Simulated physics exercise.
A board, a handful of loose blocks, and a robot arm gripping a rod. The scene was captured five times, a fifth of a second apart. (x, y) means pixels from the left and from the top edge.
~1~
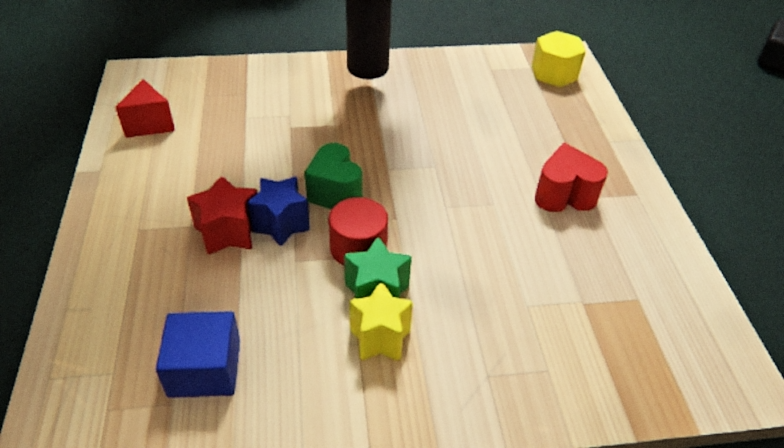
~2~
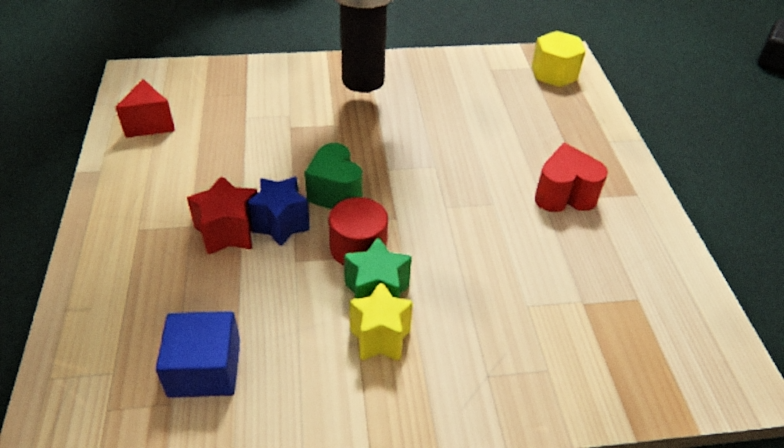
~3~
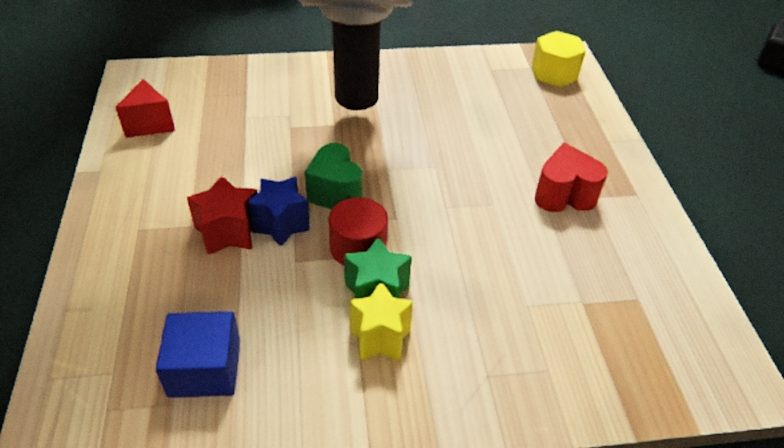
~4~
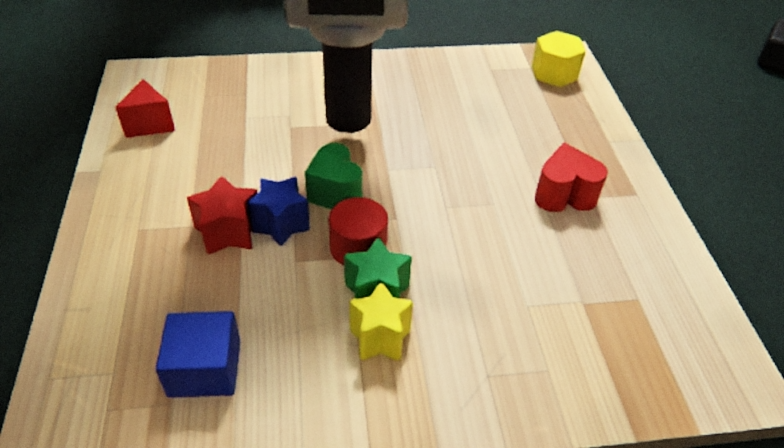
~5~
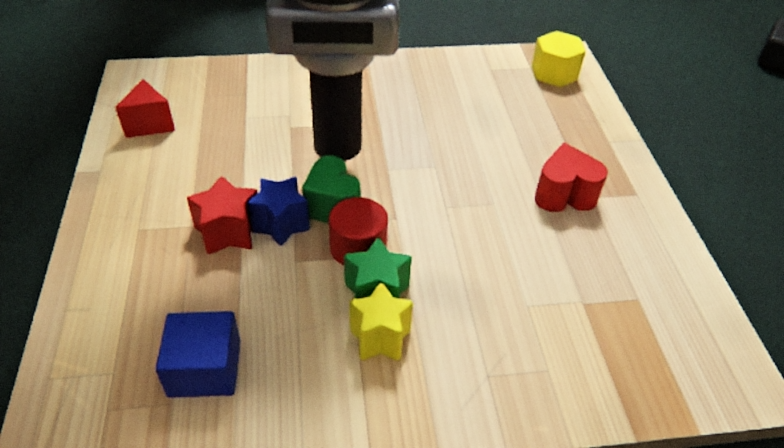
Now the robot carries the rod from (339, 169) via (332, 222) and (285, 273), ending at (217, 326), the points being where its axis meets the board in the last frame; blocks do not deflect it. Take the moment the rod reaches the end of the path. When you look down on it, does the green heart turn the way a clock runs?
Going by the path, no.
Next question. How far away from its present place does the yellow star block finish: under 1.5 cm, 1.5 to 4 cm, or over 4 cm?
It's set to move 1.5-4 cm.
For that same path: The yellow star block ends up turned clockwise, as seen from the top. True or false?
That statement is accurate.
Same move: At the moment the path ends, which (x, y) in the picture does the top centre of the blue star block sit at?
At pixel (214, 242).
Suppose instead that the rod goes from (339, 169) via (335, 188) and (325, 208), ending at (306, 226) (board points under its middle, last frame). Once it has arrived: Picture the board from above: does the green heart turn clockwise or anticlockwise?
Counterclockwise from above.
On the path given first. One third of the way, rod (331, 201); red star block (217, 199); blue star block (269, 209), turned 40° clockwise; green heart (317, 229), turned 40° anticlockwise; red cylinder (377, 250); yellow star block (389, 332), turned 25° clockwise.
Two thirds of the way, rod (281, 253); red star block (208, 199), turned 20° clockwise; blue star block (232, 234), turned 110° clockwise; green heart (283, 284), turned 70° anticlockwise; red cylinder (377, 251); yellow star block (389, 333), turned 25° clockwise.
At the end, rod (212, 305); blue square (184, 351), turned 15° clockwise; red star block (206, 199), turned 20° clockwise; blue star block (214, 242), turned 150° clockwise; green heart (267, 311), turned 120° anticlockwise; red cylinder (377, 251); yellow star block (389, 333), turned 25° clockwise.
